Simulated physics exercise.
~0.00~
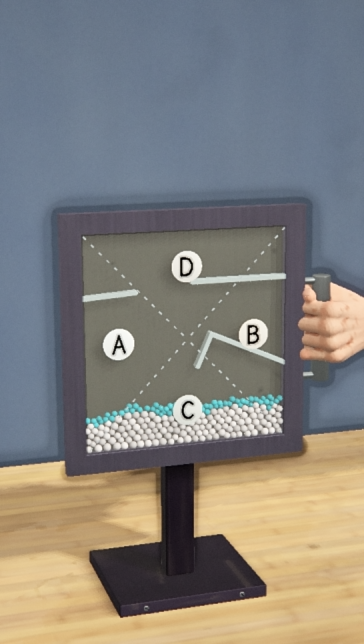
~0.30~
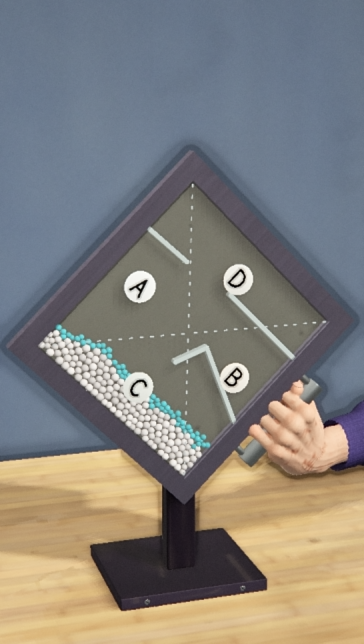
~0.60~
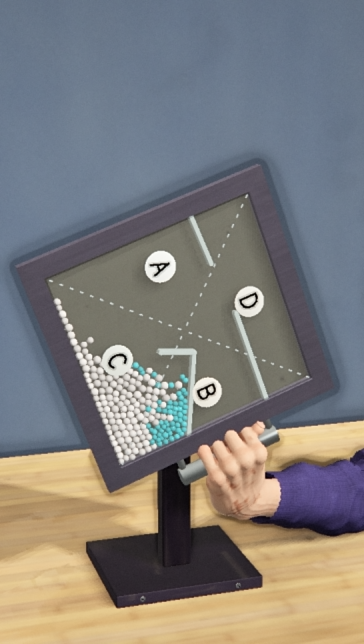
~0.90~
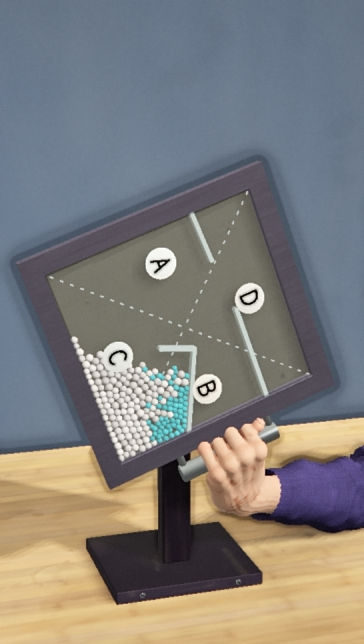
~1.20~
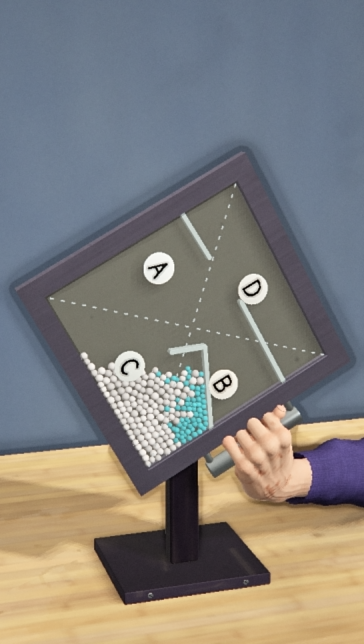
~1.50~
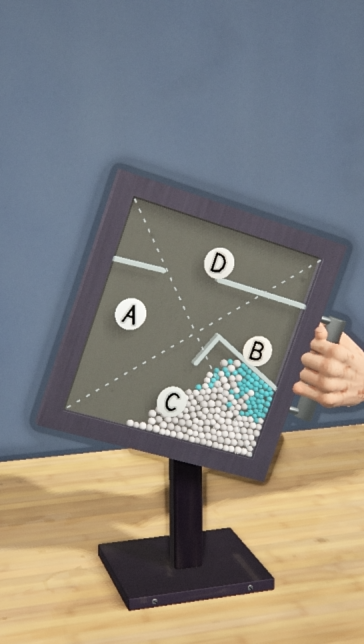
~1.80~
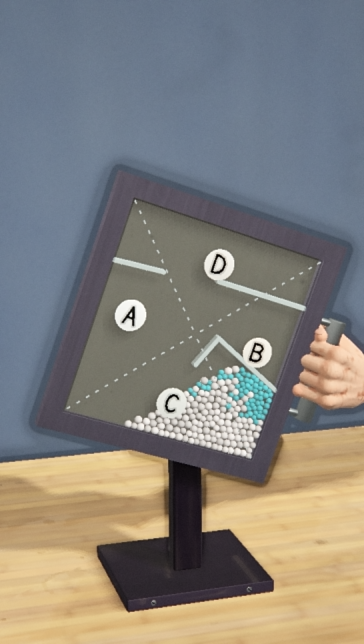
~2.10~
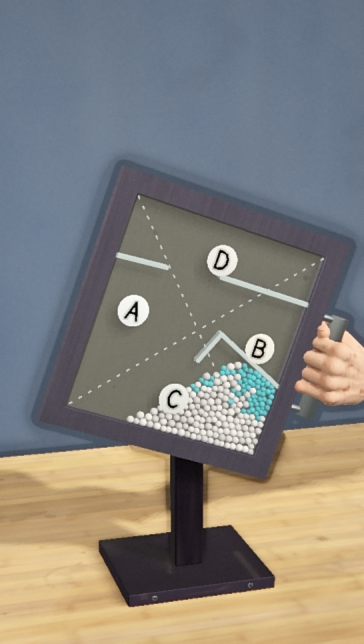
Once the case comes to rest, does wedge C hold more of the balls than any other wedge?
Yes, wedge C ends up with the largest share, with most of the remaining balls lying beside it in wedge B.
